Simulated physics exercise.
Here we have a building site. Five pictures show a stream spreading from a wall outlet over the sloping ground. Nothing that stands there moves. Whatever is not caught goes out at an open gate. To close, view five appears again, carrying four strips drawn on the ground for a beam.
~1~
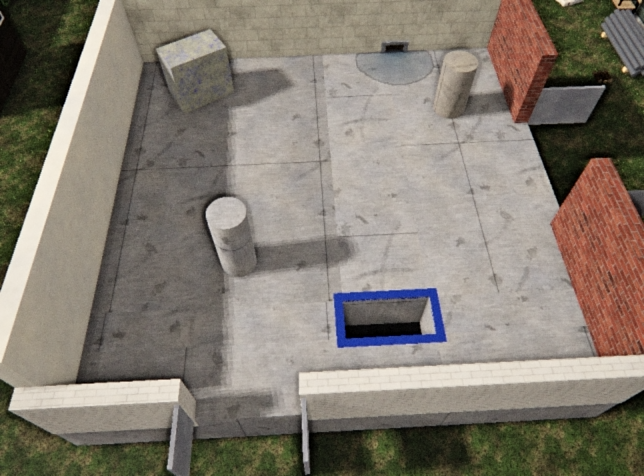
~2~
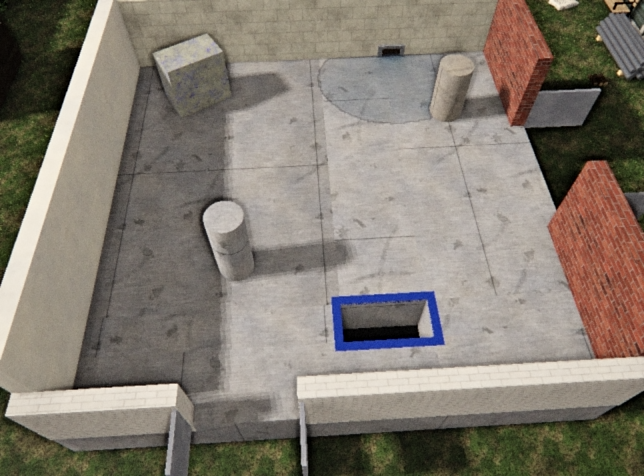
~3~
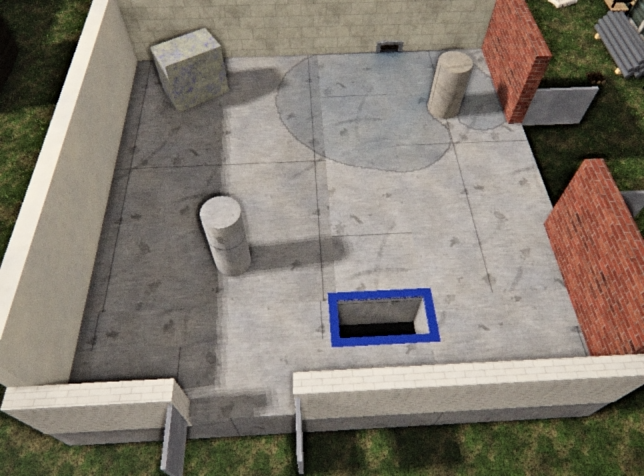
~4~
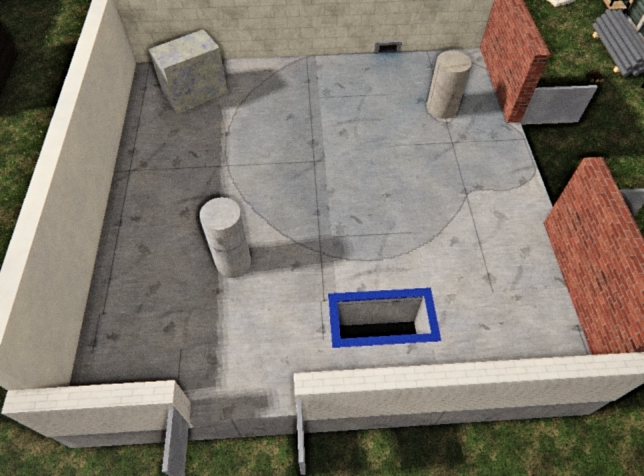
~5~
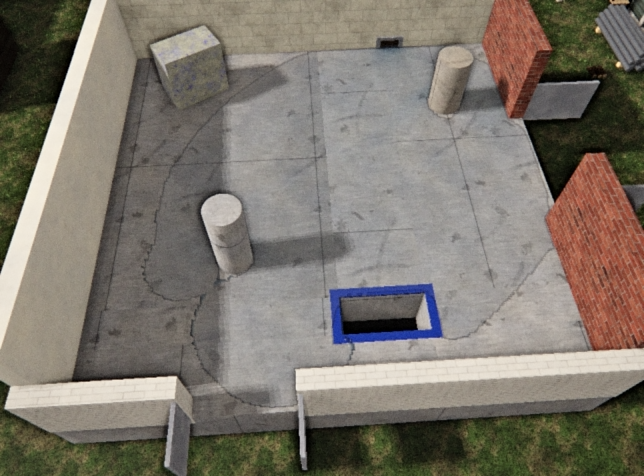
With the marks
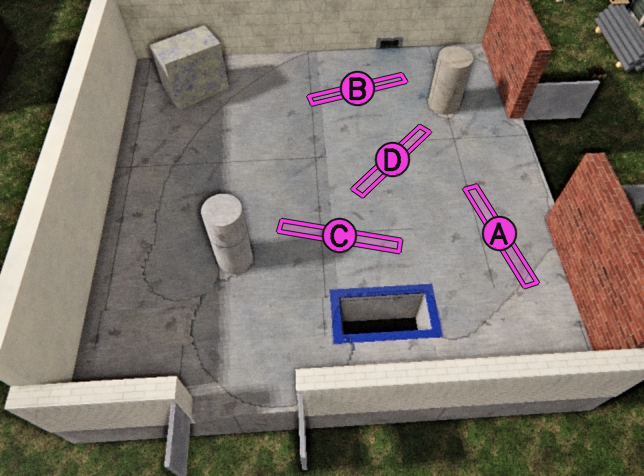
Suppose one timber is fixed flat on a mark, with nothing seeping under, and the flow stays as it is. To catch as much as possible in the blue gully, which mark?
I would pick place A.
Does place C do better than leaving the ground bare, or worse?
It is worse.
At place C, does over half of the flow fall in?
No.
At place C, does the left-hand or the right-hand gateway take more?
The left one.
On the marked copy, A from (470, 187) to (531, 284); B from (310, 100) to (403, 78); C from (280, 225) to (399, 245); D from (357, 192) to (424, 129).
If A is chosen, about 33 % of the stream goes into the blue gully, about 66 % out by the gates.
If B is chosen, about 23 % of the stream goes into the blue gully, about 77 % out by the gates.
If C is chosen, about 24 % of the stream goes into the blue gully, about 75 % out by the gates.
If D is chosen, about 22 % of the stream goes into the blue gully, about 77 % out by the gates.
